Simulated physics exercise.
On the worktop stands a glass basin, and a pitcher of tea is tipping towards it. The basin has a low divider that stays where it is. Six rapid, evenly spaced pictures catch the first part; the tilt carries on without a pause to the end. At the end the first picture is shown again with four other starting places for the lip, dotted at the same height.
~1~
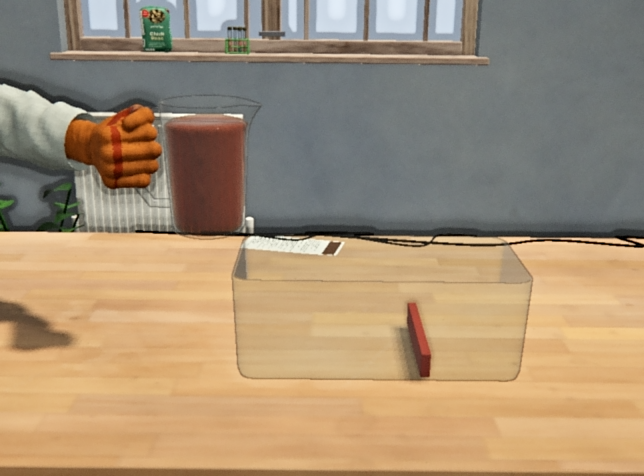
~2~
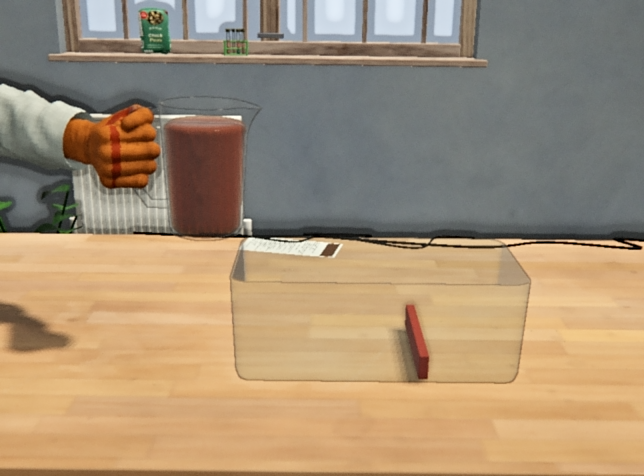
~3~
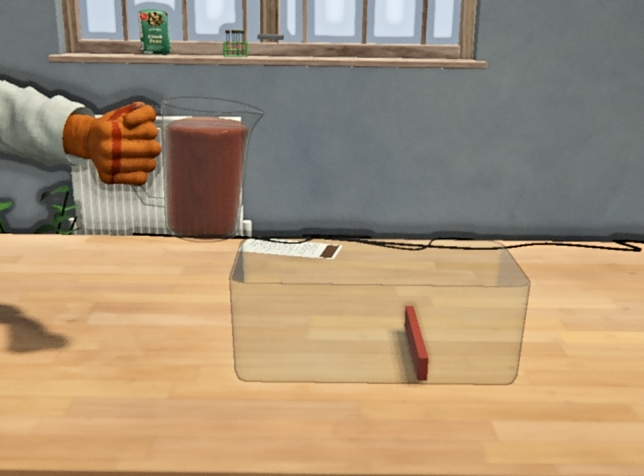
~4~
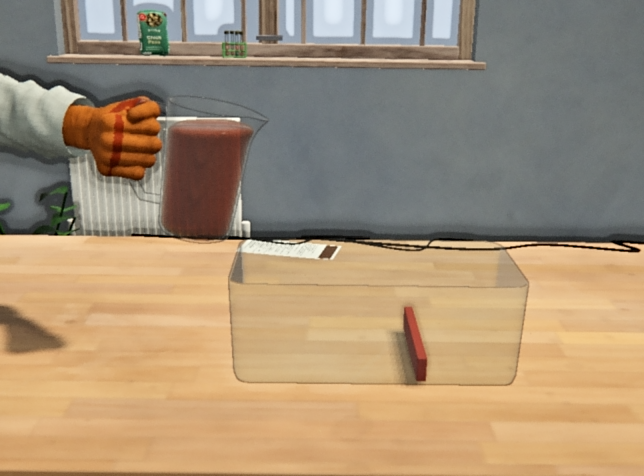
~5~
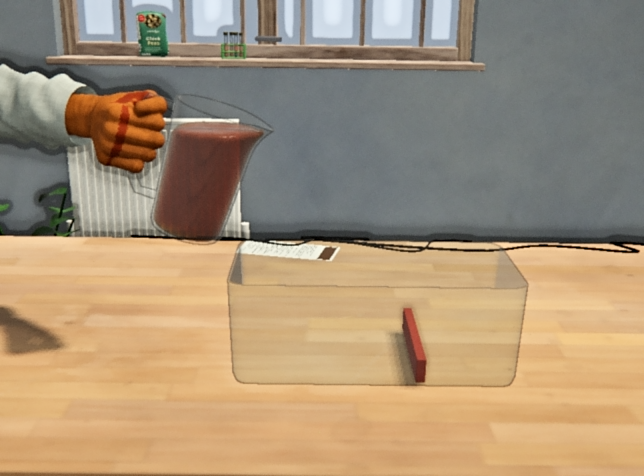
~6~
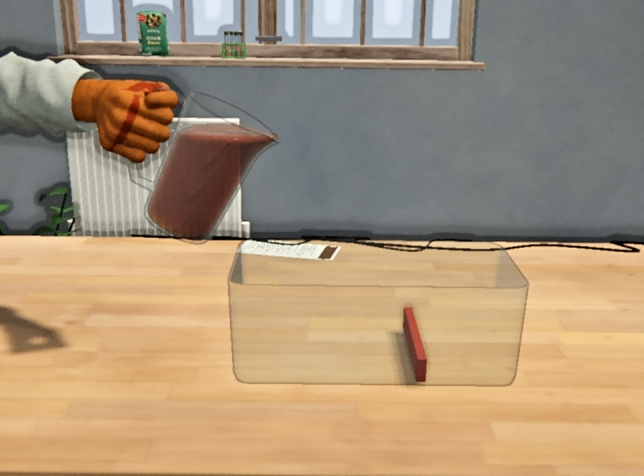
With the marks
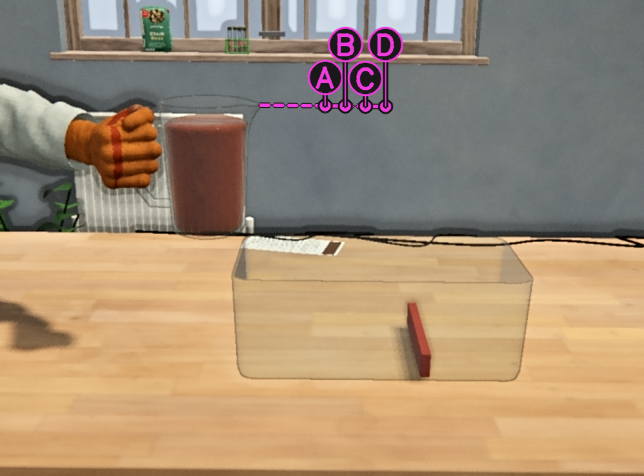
Orange-gloved hand holding a glass pitcher of reddish-brown tea upright, then gradually tilting it rightward above a clear, empty basin.
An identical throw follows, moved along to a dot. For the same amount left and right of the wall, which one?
B works best here.
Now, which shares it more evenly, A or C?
That would be C.
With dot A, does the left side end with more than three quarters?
Yes, it does.
In magenta, A at (325, 105); B at (345, 106); C at (365, 106); D at (385, 106).
For dot A, about 88 % ends left of the wall and 11 % right of it.
For dot B, about 47 % ends left of the wall and 53 % right of it.
For dot C, about 31 % ends left of the wall and 69 % right of it.
For dot D, about 30 % ends left of the wall and 69 % right of it.
